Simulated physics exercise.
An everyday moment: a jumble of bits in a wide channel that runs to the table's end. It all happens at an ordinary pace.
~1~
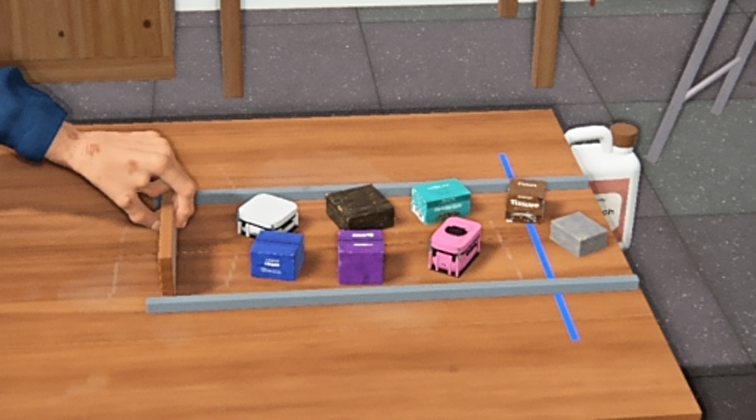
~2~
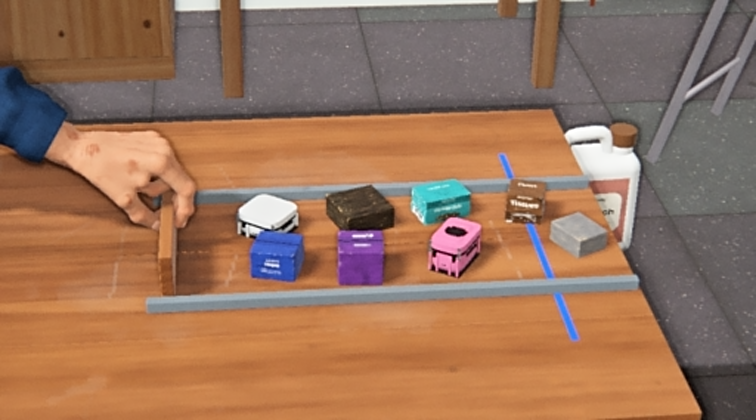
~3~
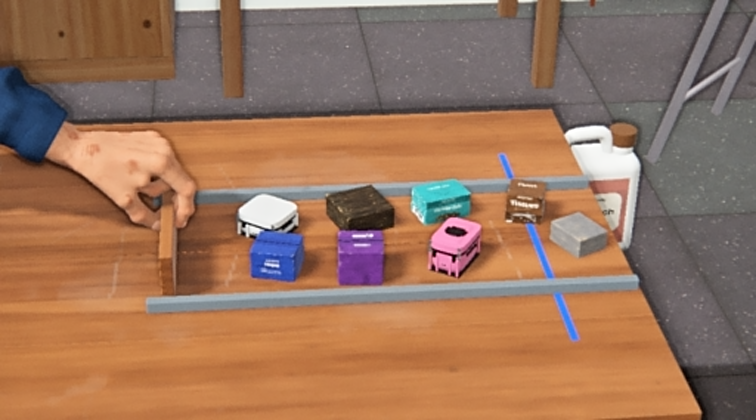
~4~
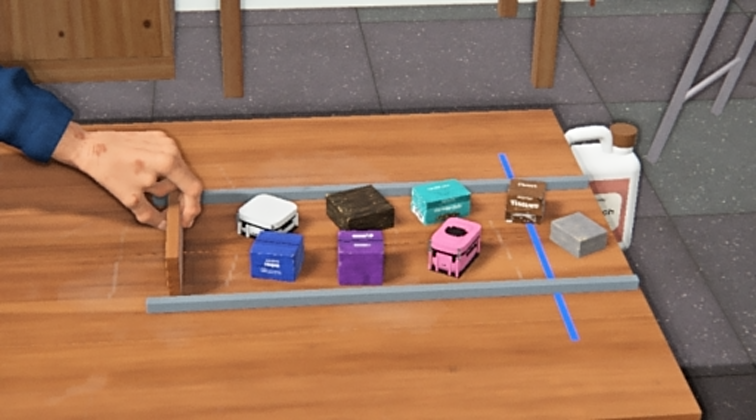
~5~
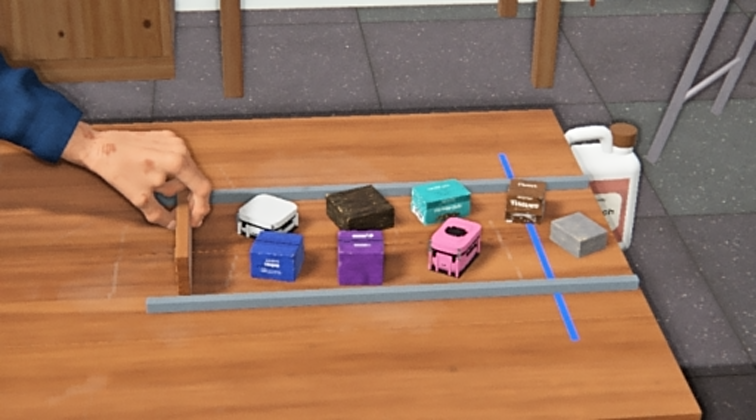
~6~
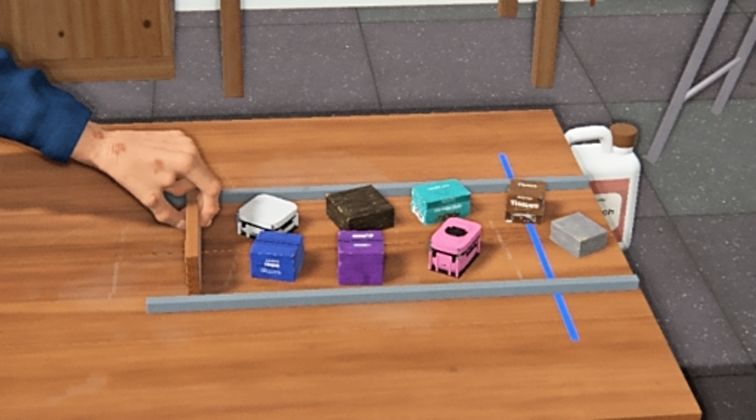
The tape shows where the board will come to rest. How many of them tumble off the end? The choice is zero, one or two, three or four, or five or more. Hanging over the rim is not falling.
The number that fall off is three or four.
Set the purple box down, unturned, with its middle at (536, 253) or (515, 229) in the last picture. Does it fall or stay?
In turn it tumbles off; remains up.
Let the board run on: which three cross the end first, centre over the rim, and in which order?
They are the brown box, then the turquoise box, then the grey block.
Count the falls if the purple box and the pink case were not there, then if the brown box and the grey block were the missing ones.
First 2, then 1.
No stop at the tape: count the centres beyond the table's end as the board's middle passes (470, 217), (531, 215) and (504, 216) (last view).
Place by place, 1, 3 and 2.
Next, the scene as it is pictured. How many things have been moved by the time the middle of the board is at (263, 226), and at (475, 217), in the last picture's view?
By then 2, and 7.
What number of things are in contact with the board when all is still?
In contact: 3.
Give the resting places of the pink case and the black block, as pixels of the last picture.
First (604, 244), then (592, 198).
Early on, none off yet; grey block at rest near (579, 235); brown box at rest near (526, 202); turquoise box travelled a little near (461, 202).
Finally, the number that fall off is three or four; lost, turquoise box, brown box and grey block.
